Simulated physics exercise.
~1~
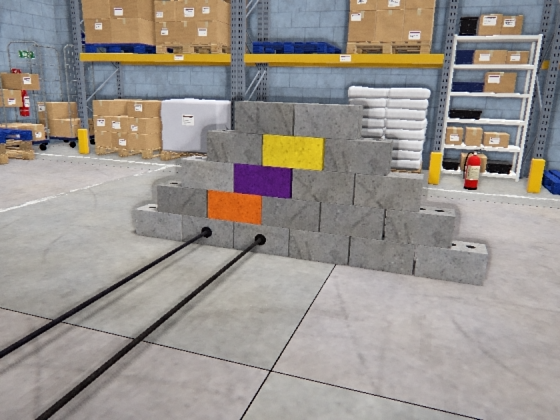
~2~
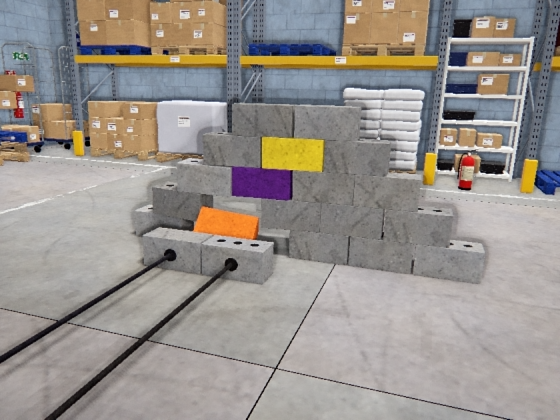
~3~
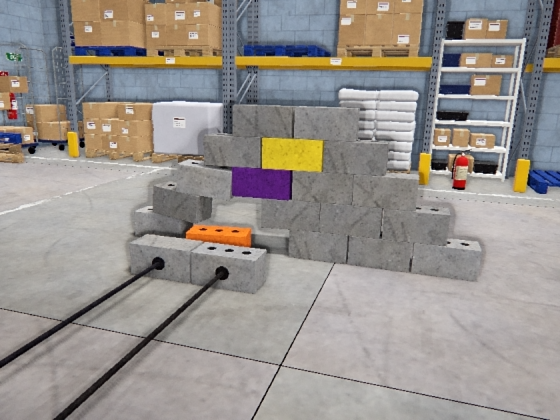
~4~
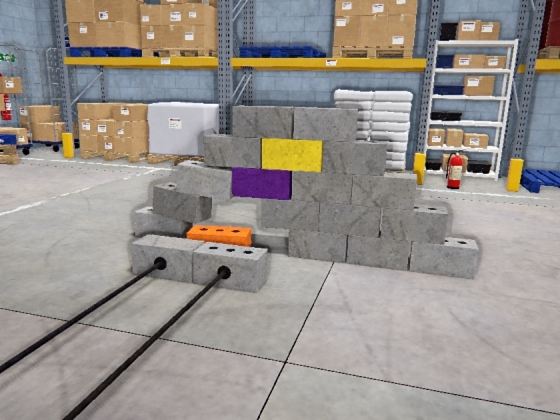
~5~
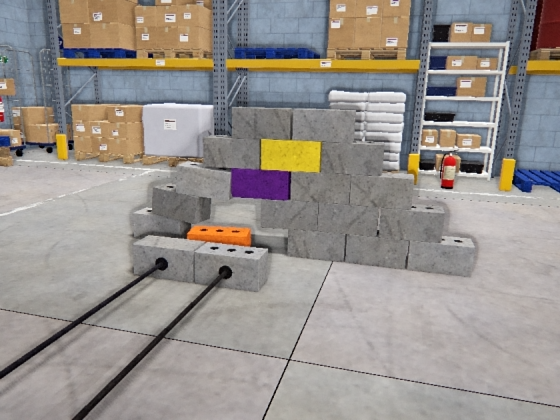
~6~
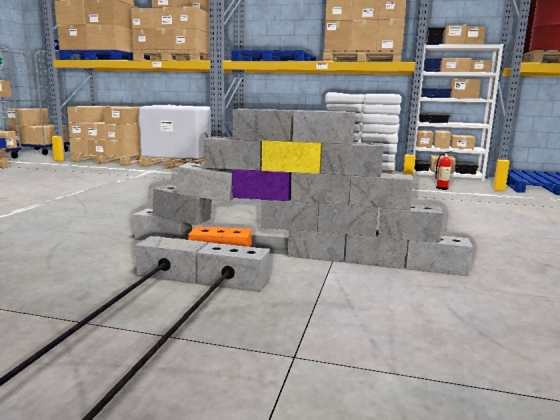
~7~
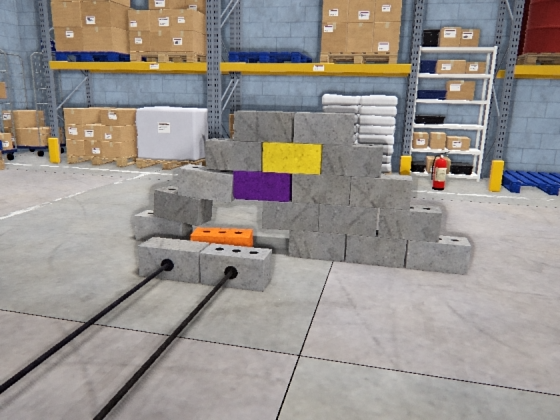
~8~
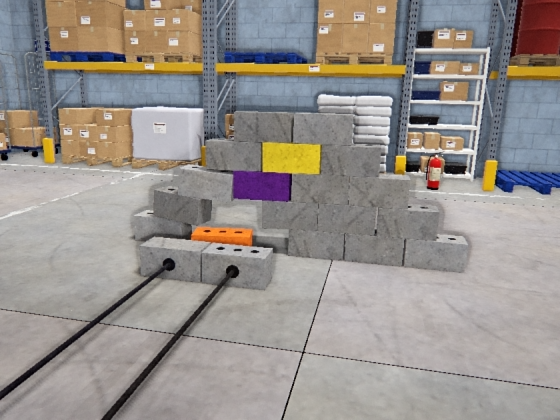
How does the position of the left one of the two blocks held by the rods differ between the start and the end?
At the start it sits in the bottom row of the wall, beneath the upper blocks. By the end it rests on the floor out in front of the wall, a little to the left of where it was.
Two dark rods draw two neighbouring grey blocks out of the bottom row of a stacked block wall in a warehouse, and the orange block above tips and drops behind them, coming to rest low down while the purple and yellow blocks stay in place.
